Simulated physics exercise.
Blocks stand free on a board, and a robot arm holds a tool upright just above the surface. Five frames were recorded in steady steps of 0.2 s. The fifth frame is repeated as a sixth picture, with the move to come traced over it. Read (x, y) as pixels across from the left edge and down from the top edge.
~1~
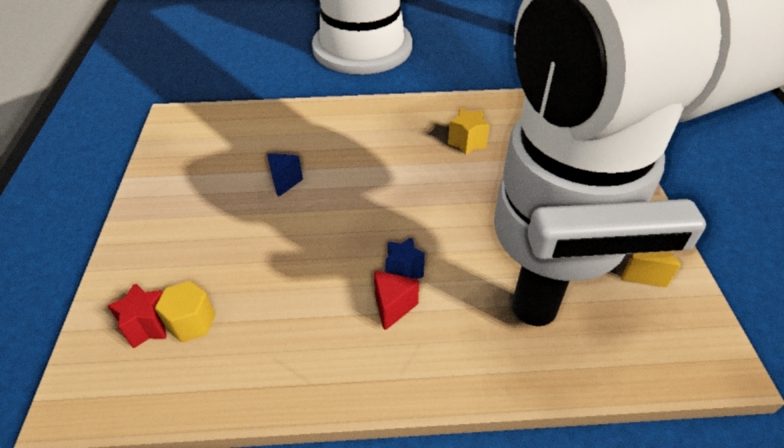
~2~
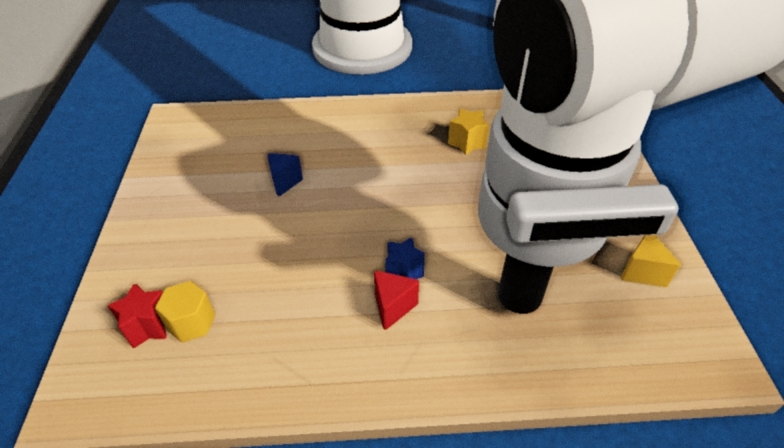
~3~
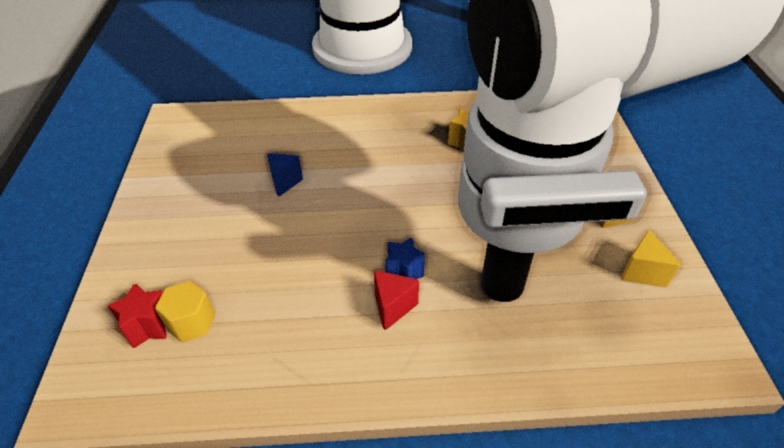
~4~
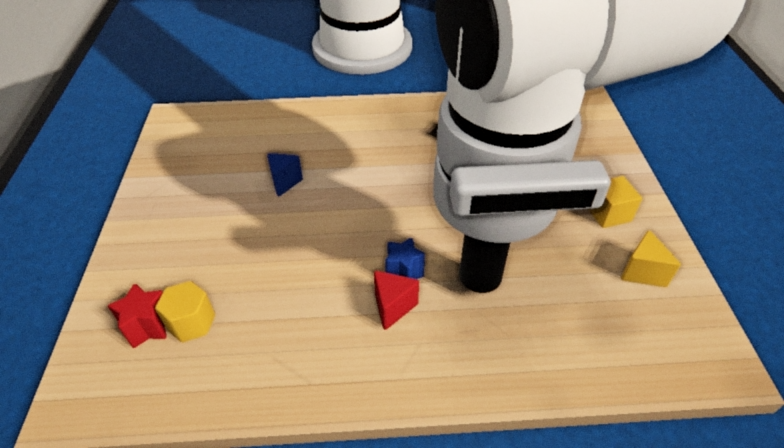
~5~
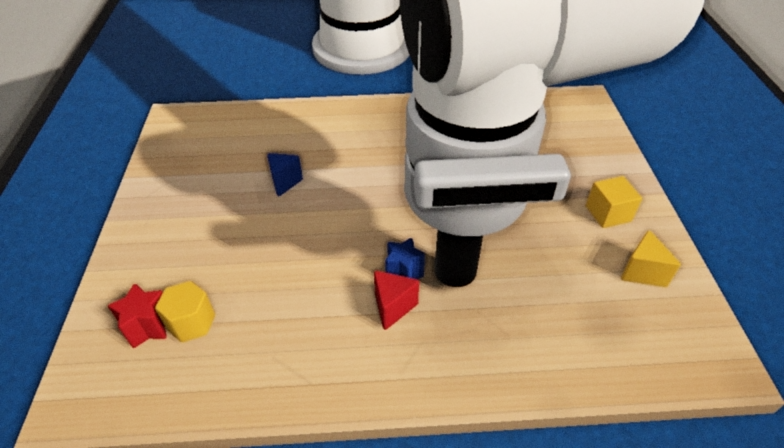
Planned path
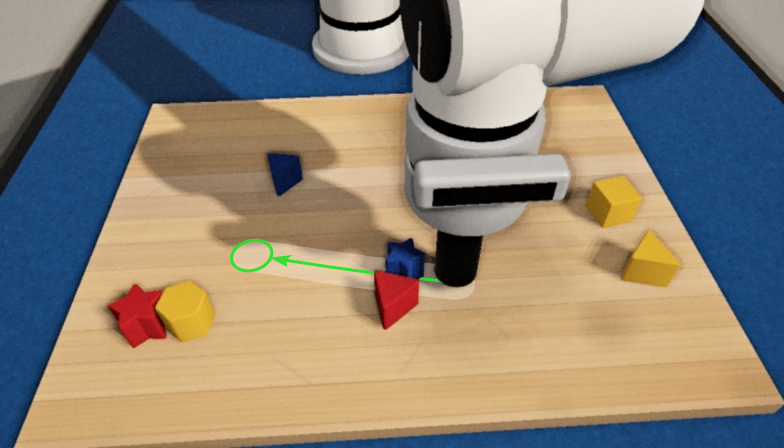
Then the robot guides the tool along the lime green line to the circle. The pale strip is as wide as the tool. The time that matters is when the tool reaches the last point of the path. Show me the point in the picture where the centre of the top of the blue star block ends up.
The middle of the upper face of the blue star block will lie at about (210, 231) in the picture.
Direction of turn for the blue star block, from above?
Against the clock.
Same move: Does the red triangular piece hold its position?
I believe so.
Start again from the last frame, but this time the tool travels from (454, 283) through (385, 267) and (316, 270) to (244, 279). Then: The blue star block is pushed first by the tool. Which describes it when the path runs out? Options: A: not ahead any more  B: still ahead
The one that fits is B, still ahead.
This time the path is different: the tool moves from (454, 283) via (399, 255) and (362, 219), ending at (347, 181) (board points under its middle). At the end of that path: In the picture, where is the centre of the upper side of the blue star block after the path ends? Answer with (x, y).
The blue star block ends near (361, 243).
The drawn path runs from (454, 283) to (252, 255).
On the path given first. One third of the way, tool (383, 263); blue star block (342, 247).
Two thirds of the way, tool (315, 253); blue star block (277, 240), turned 35° anticlockwise.
At the end, tool (248, 244); red triangular piece not moved; blue star block (210, 231), turned 40° anticlockwise.
